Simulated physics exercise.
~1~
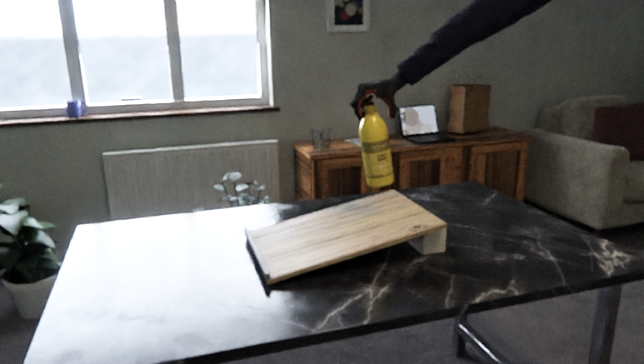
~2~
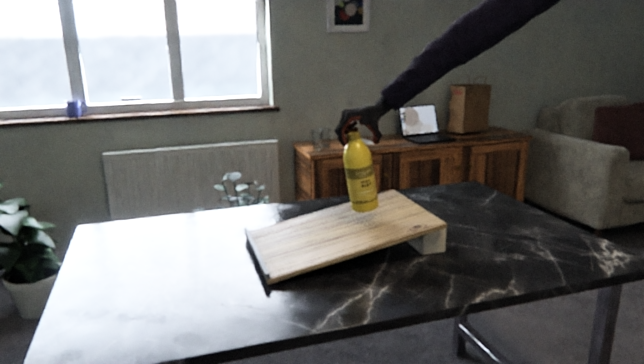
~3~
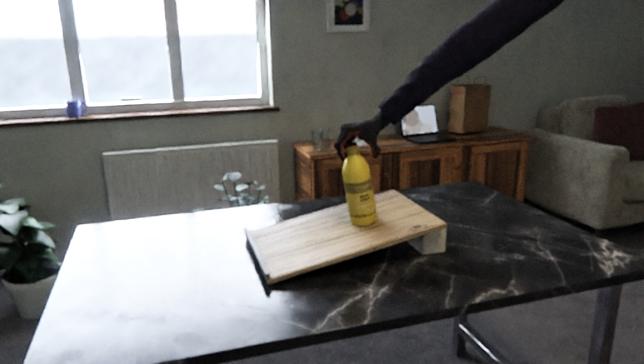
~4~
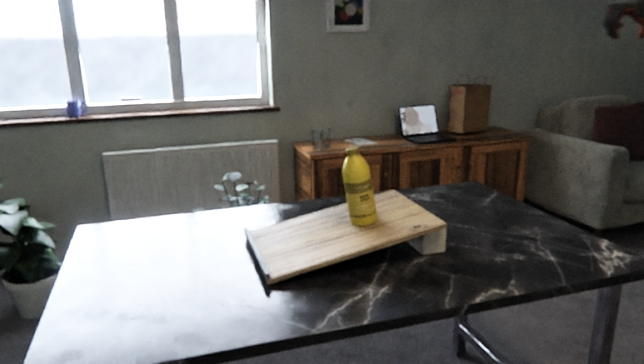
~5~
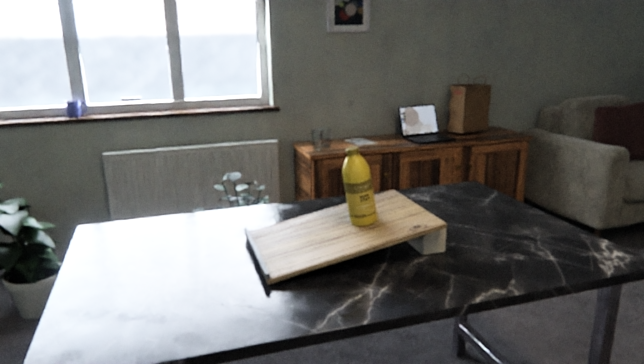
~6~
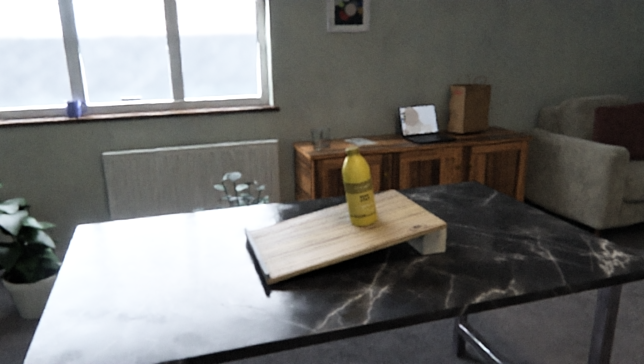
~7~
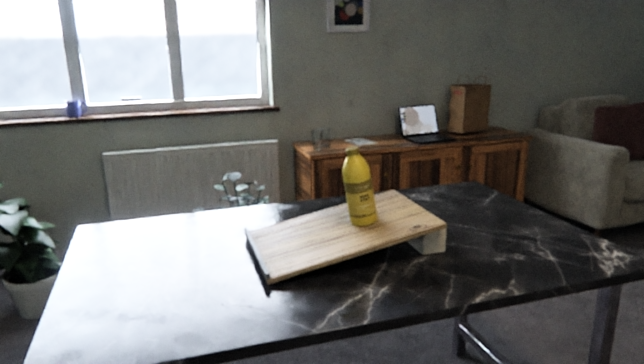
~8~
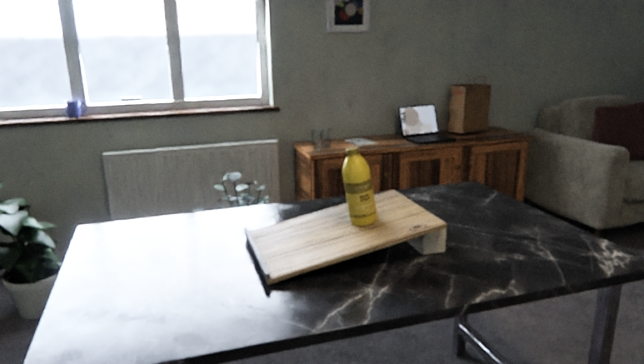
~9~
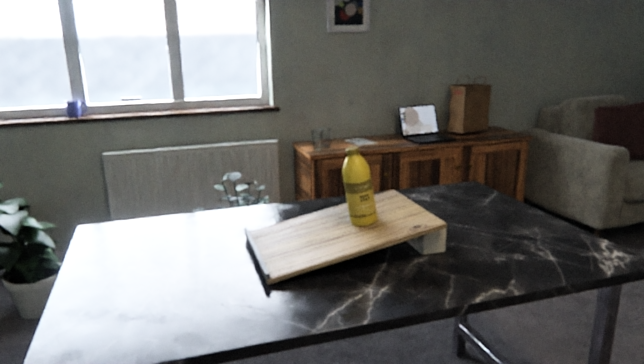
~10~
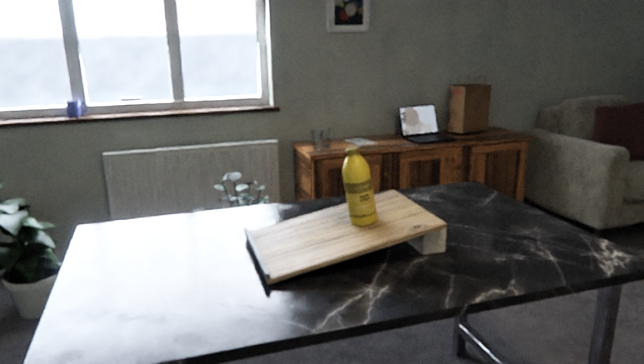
At first, a hand holds a yellow bottle above a sloping wooden board that rests on a block, on a dark marbled table in a room with a window and a wooden sideboard. The arm, reaching in from the upper right, moves the bottle a little left and down toward the board. It then lowers the bottle onto the wood, where it stands with a slight lean. The fingers let go and the hand draws back out toward the upper right. Left alone, the bottle neither slides nor tips, and it is still in place on the unmoving board at the end.
